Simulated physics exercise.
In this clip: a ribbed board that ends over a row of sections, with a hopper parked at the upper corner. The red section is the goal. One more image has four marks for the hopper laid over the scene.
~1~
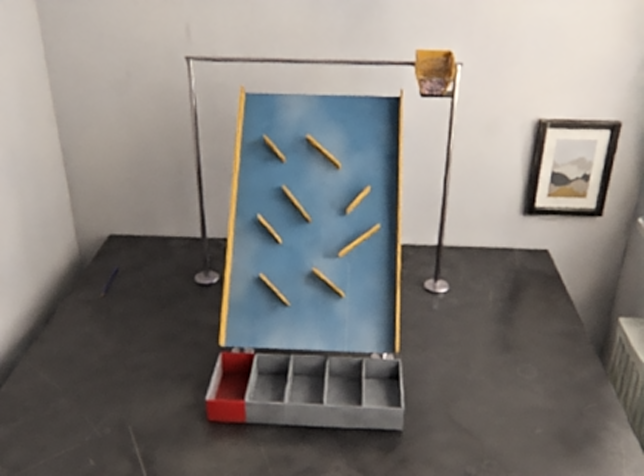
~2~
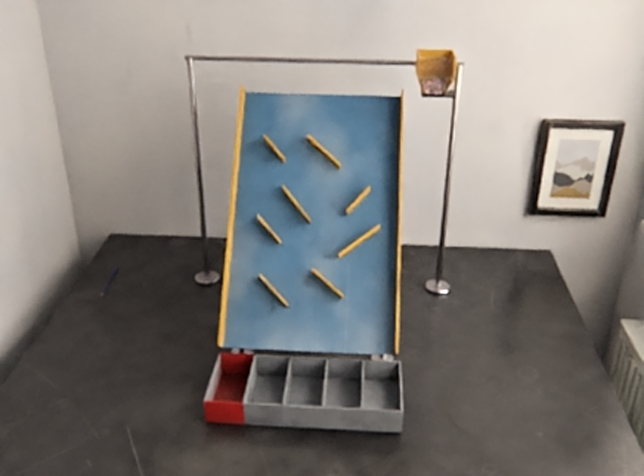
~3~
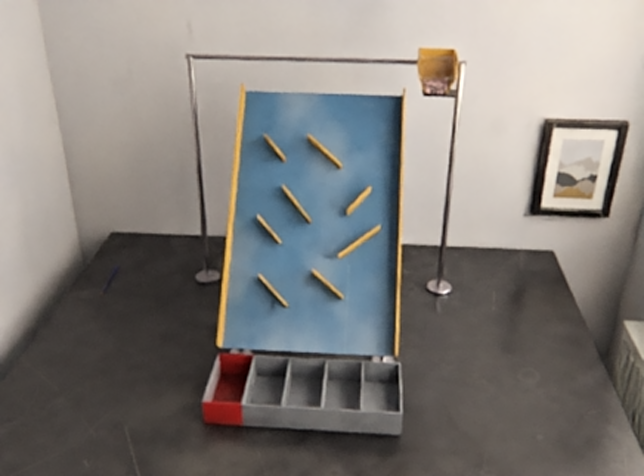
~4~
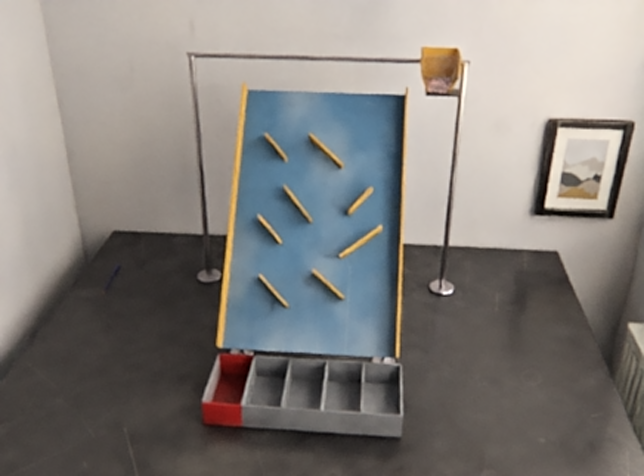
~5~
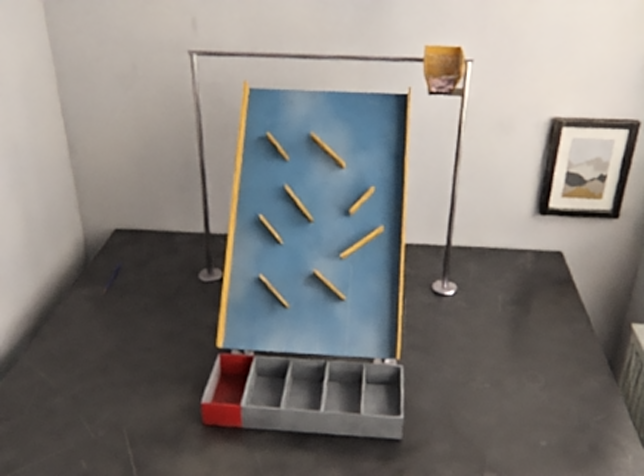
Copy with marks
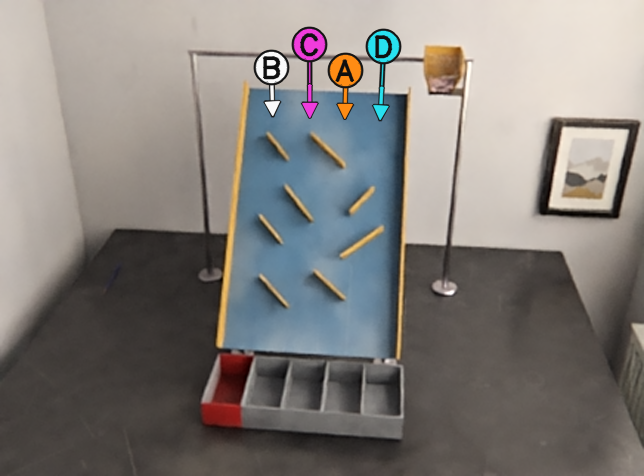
Nothing moves as the hopper stays above the ribbed blue board and its row of sections.
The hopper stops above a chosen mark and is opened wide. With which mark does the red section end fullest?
The answer is mark B.
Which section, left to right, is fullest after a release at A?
The fifth from the left.
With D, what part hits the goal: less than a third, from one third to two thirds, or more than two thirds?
Less than a third.
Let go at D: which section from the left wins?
The fifth from the left.
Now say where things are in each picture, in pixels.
Hopper at (432, 85), sugar pearls, door shut, in the first picture.
Ribs (264, 135) to (284, 158), (307, 135) to (340, 165), (283, 186) to (309, 219), in the second picture.
Ribs (347, 211) to (370, 187), (258, 215) to (279, 241), (339, 255) to (380, 226), in the third picture.
Ribs (260, 275) to (287, 306), (313, 270) to (344, 298), in the fourth picture.
Red section at (222, 414), number 1 of 5 from the left, in the fifth picture.
On the marked copy, mark A meets the board at (344, 113); mark B meets the board at (272, 110); mark C meets the board at (309, 112); mark D meets the board at (380, 114).
If A is chosen, none in the red section, nearly all in other sections, a small part outside the box.
If B is chosen, about a third in the red section, about half in other sections, a small part outside the box.
If C is chosen, a stray few in the red section, nearly all in other sections, a small part outside the box.
If D is chosen, none in the red section, most in other sections, about a quarter outside the box.
